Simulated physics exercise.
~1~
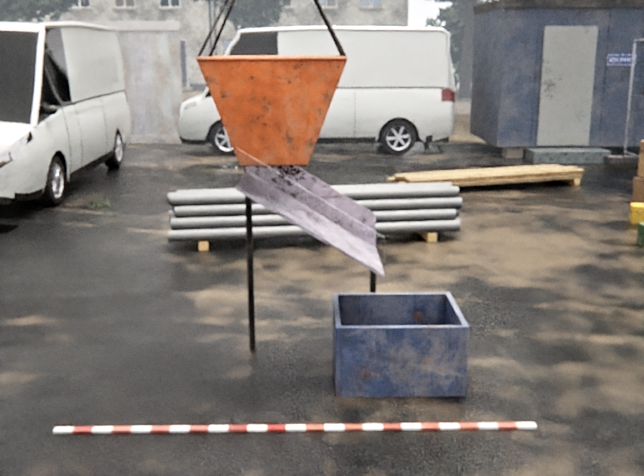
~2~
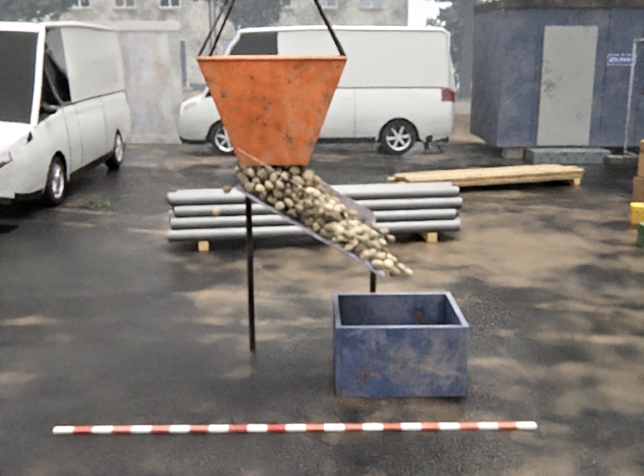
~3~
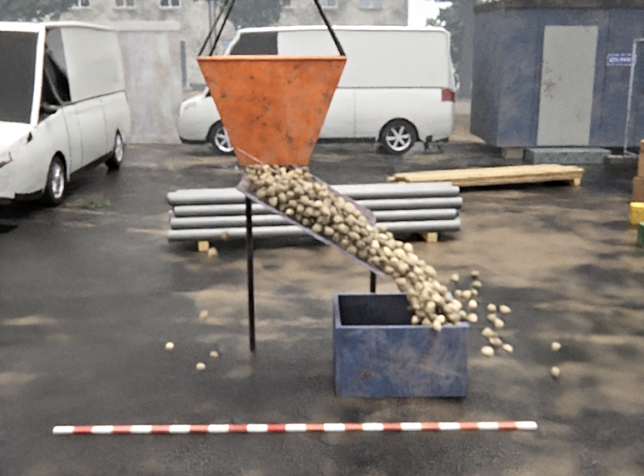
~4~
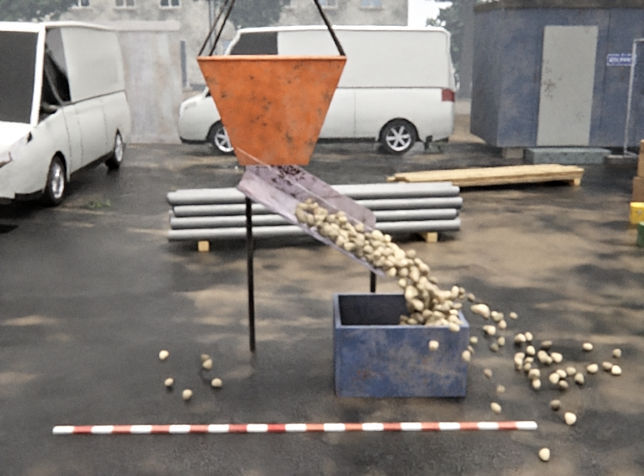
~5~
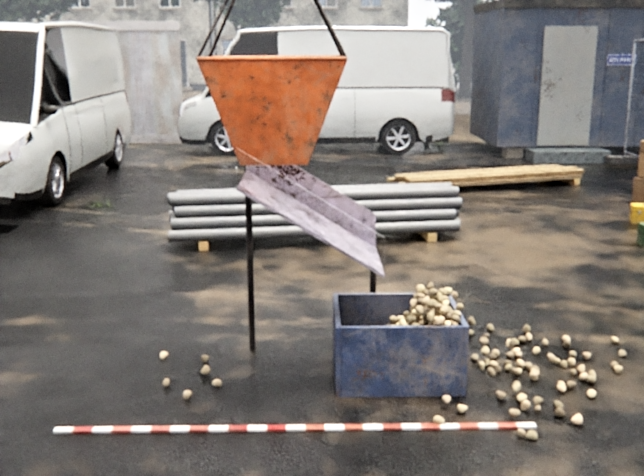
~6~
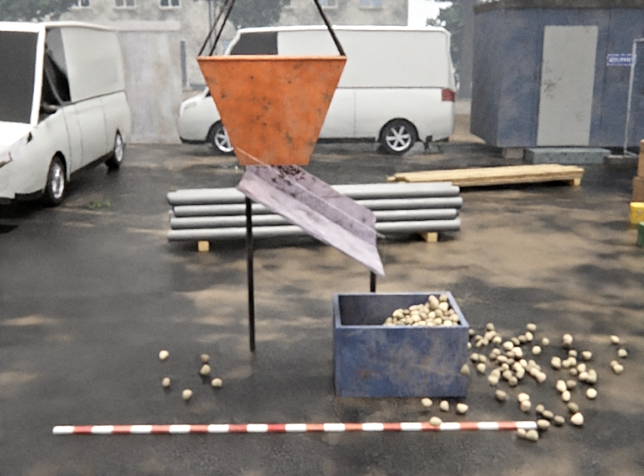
Wet yard with parked vans, stones pouring from an orange hopper down a sloping chute, most landing in a blue bin, some scattering right.
